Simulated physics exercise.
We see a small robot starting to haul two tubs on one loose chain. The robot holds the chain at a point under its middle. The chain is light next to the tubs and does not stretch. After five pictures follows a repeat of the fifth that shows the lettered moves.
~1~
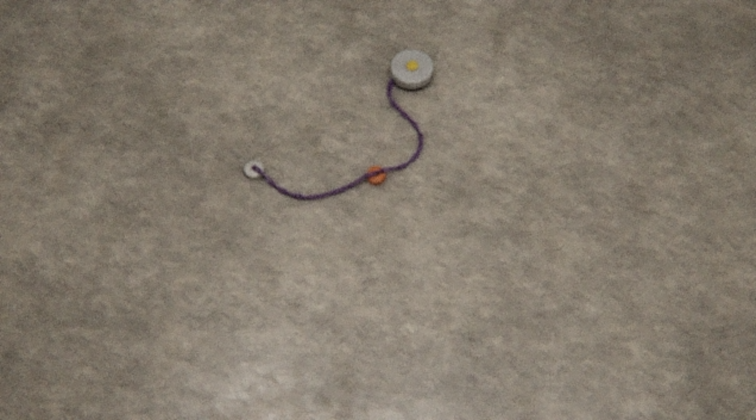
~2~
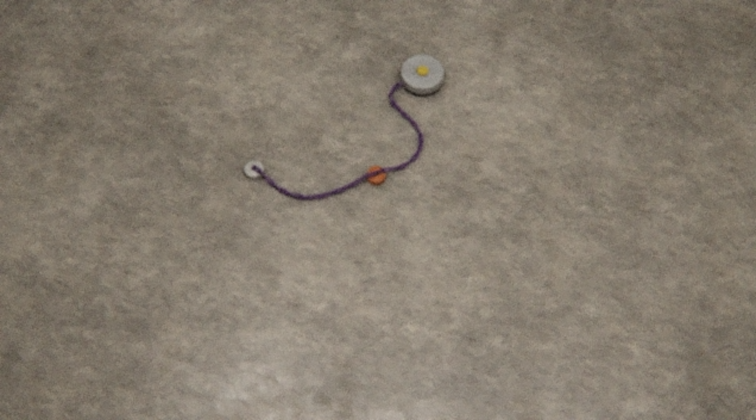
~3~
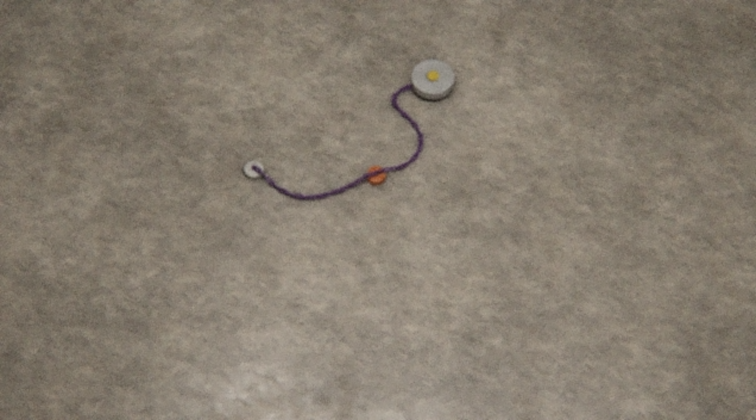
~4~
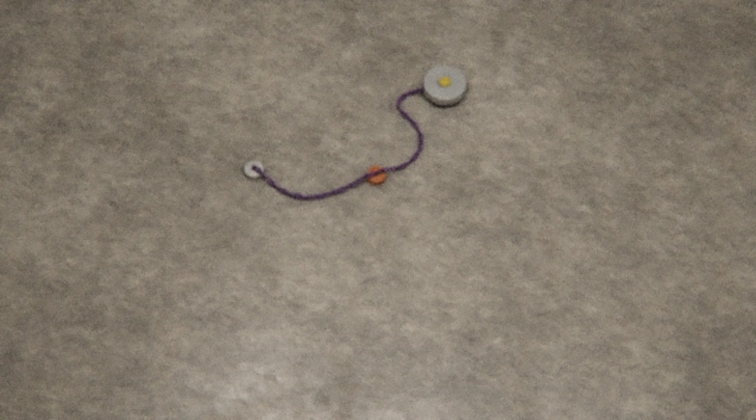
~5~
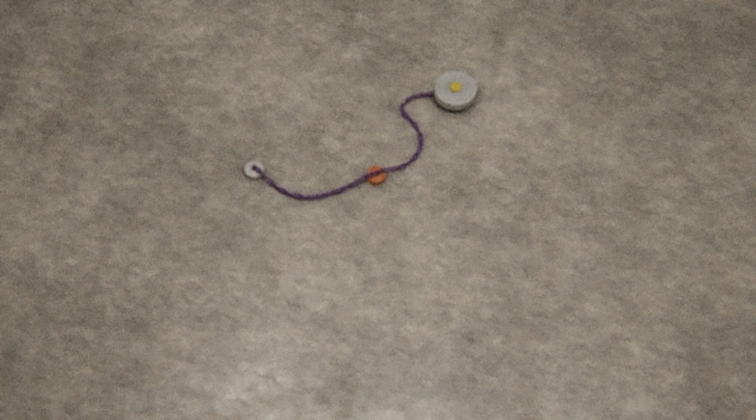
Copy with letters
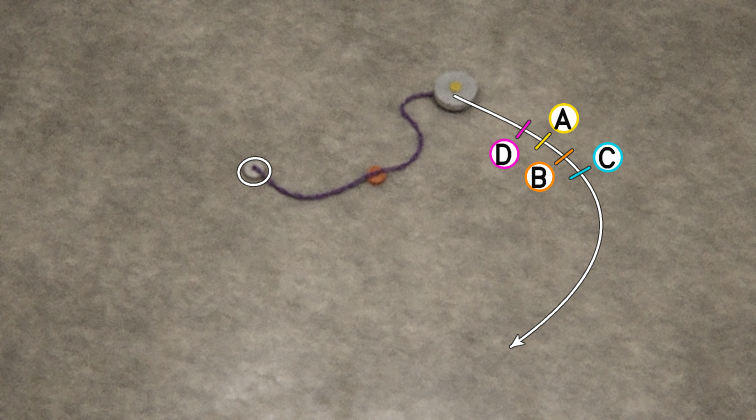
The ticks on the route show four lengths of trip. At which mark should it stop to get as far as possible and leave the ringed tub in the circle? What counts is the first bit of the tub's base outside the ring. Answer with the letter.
Up to mark B.
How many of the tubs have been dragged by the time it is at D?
By then, none.
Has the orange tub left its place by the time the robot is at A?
By then, no.
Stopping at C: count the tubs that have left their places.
By then, two.
On the marked copy, A at (543, 141); B at (564, 157); C at (580, 173); D at (523, 129); the ring at (254, 171); the route from (455, 96) via (597, 201) to (511, 347).
Following B. Soon after the start, robot (494, 110); white tub (254, 170); orange tub (376, 175).
Later, robot (533, 130); white tub (254, 170); orange tub (376, 175).
In the end, robot (565, 153); white tub (254, 170); orange tub (391, 173); the ringed tub at the far end is still in its ring.
As for the rest, A is safe but short; C drags the last tub to (267, 170); D is safe but short.
